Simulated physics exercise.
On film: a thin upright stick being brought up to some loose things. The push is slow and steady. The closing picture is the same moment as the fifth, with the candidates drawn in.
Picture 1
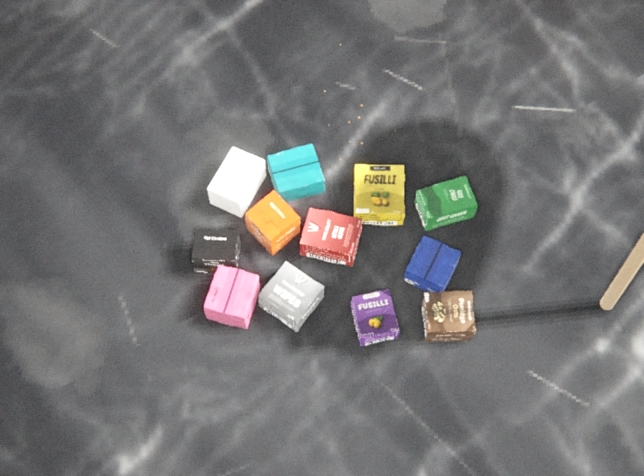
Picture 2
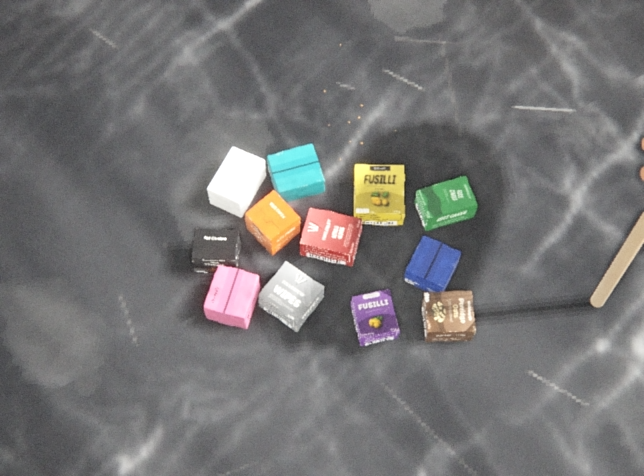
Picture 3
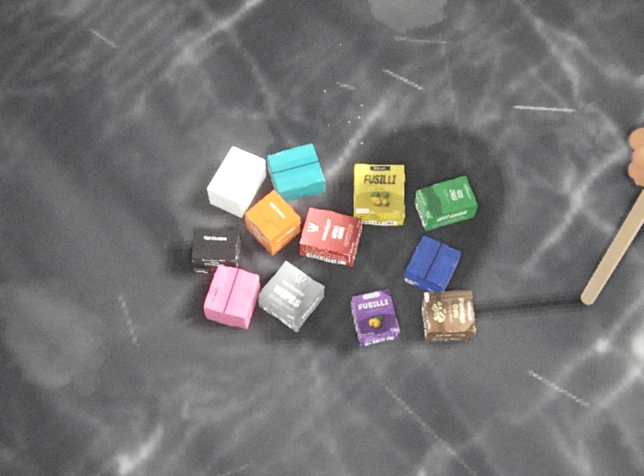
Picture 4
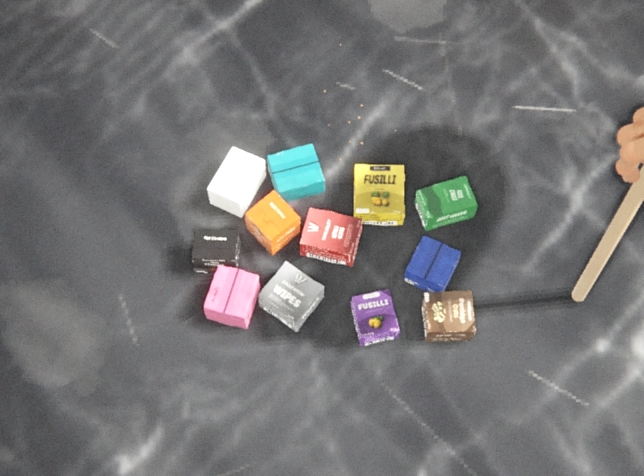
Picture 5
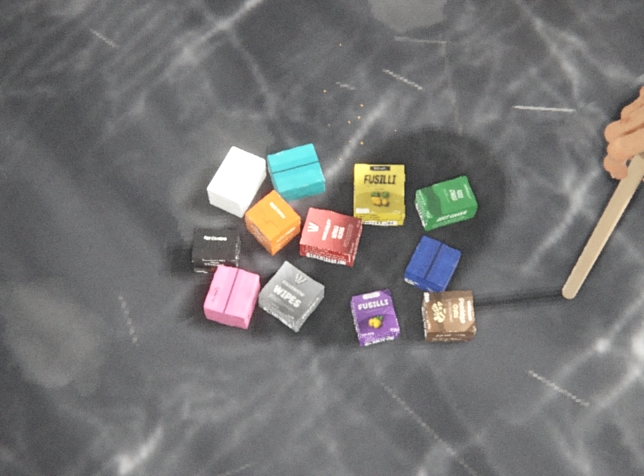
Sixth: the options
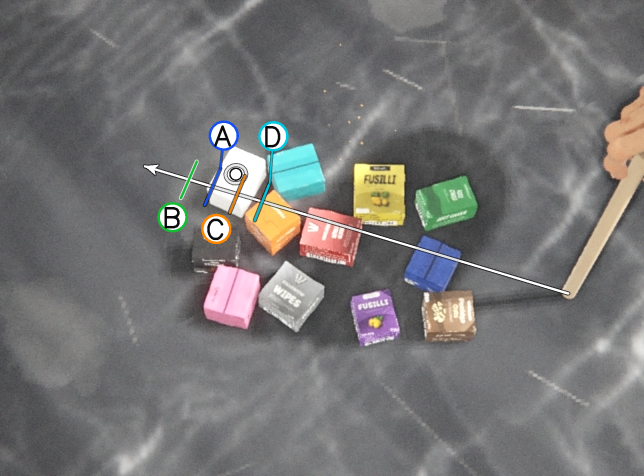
We see a cluster of small colourful boxes and packets lying on a dark, marbled surface, while a hand enters from the right, slowly moving a thin wooden stick leftward toward them; the boxes and packets stay still.
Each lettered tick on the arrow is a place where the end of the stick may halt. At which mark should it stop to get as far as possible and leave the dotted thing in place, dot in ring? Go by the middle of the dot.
D.
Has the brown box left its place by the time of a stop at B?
No.
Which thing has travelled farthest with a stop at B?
It is the white block.
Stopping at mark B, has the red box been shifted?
Yes.
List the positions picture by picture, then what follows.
In the first frame, green packet (446, 204); pink box (232, 297); purple packet (375, 318).
In the second frame, purple packet (375, 318); black packet (217, 251).
In the third frame, brown box (448, 317); white block (237, 182).
In the fourth frame, blue box (432, 266); grey box (292, 296).
In the fifth frame, orange box (273, 222); turquoise box (296, 174); red box (331, 237).
On the marked copy, A at (212, 187); B at (189, 180); C at (238, 194); D at (263, 201); the arrow from (568, 294) to (145, 166); the white dot at (236, 174).
With D. Early on, foot of the stick (456, 261); blue box (426, 267).
Further on, foot of the stick (348, 228); blue box (400, 271); red box (316, 240).
At the end, foot of the stick (263, 202); red box (293, 242); blue box (400, 271); the dot is still in its ring.
As for the rest, A shifts the dotted thing to (201, 161); B shifts the dotted thing to (192, 151); C shifts the dotted thing to (218, 172).
